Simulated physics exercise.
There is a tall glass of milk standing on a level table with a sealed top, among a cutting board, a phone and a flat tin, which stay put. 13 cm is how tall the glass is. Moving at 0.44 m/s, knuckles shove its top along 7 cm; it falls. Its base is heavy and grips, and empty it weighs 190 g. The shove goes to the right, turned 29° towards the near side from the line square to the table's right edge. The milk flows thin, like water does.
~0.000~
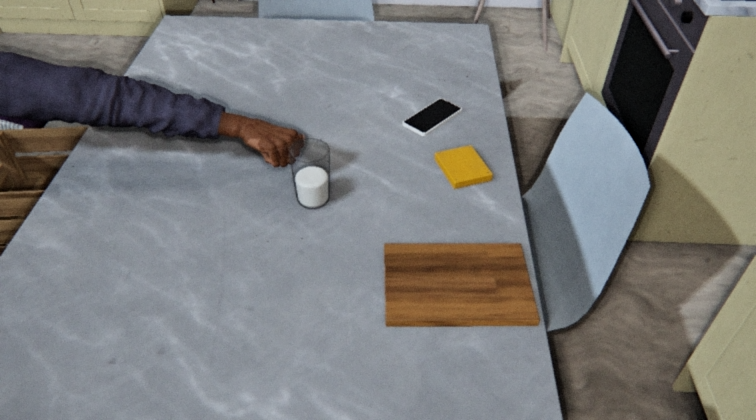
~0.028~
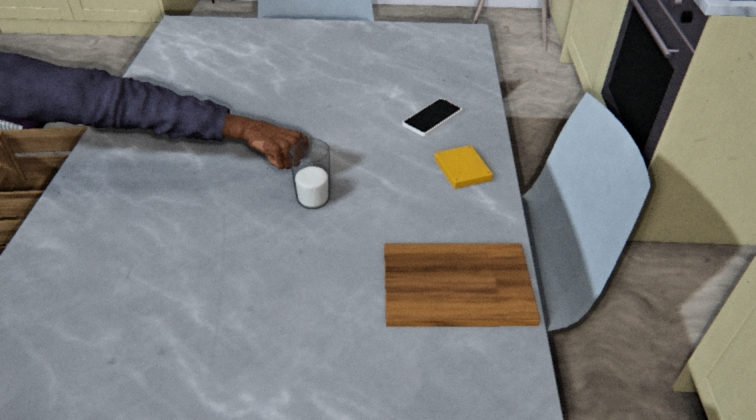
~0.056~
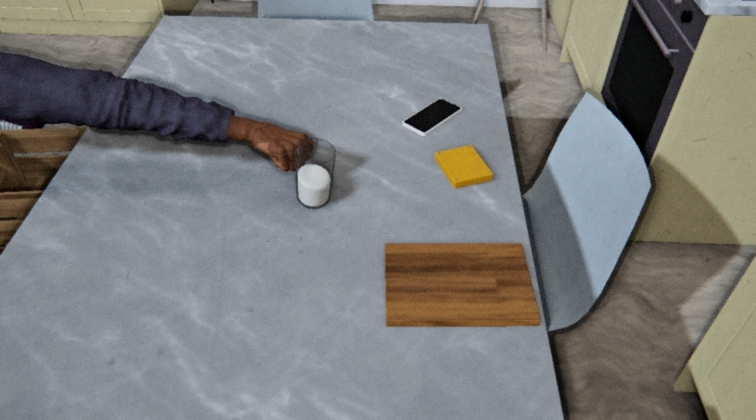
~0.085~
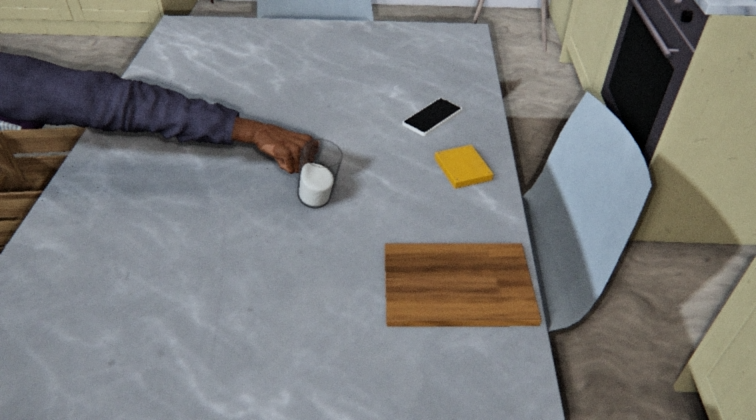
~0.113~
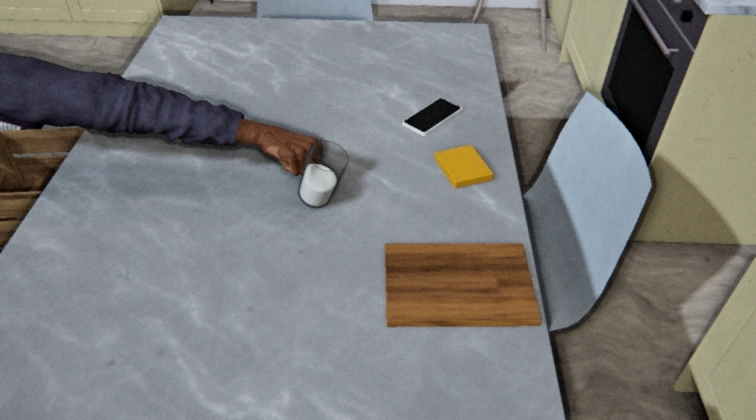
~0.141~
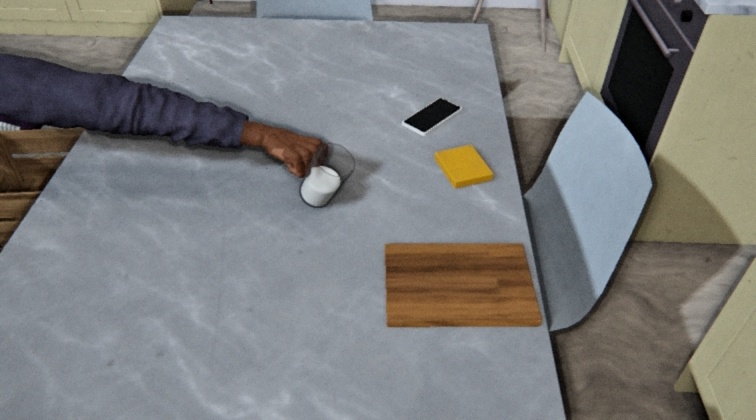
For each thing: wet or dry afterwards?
The cutting board becomes wet, the phone remains dry and the flat tin remains dry.
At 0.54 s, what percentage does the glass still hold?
Value: Around 40 per cent.
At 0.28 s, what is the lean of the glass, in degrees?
I'd say it sits near 64 degrees off vertical.
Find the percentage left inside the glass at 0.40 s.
It is roughly 82 percent.
Then, 0.28 s in, the tilt is 64° and 100 per cent is in the glass, 0 has run off the table; wet so far, nothing.
Then, 0.40 s in, the tilt is 88° and 82 per cent is in the glass, 0 has run off the table; wet so far, cutting board.
Then, 0.54 s in, the tilt is 88° and 40 per cent is in the glass, 0 has run off the table; wet so far, cutting board.
Then, 0.78 s in, the tilt is 88° and 21 per cent is in the glass, 4 has run off the table; wet so far, cutting board.
Finally, 8 per cent is in the glass, 38 has run off the table; wet so far, cutting board.
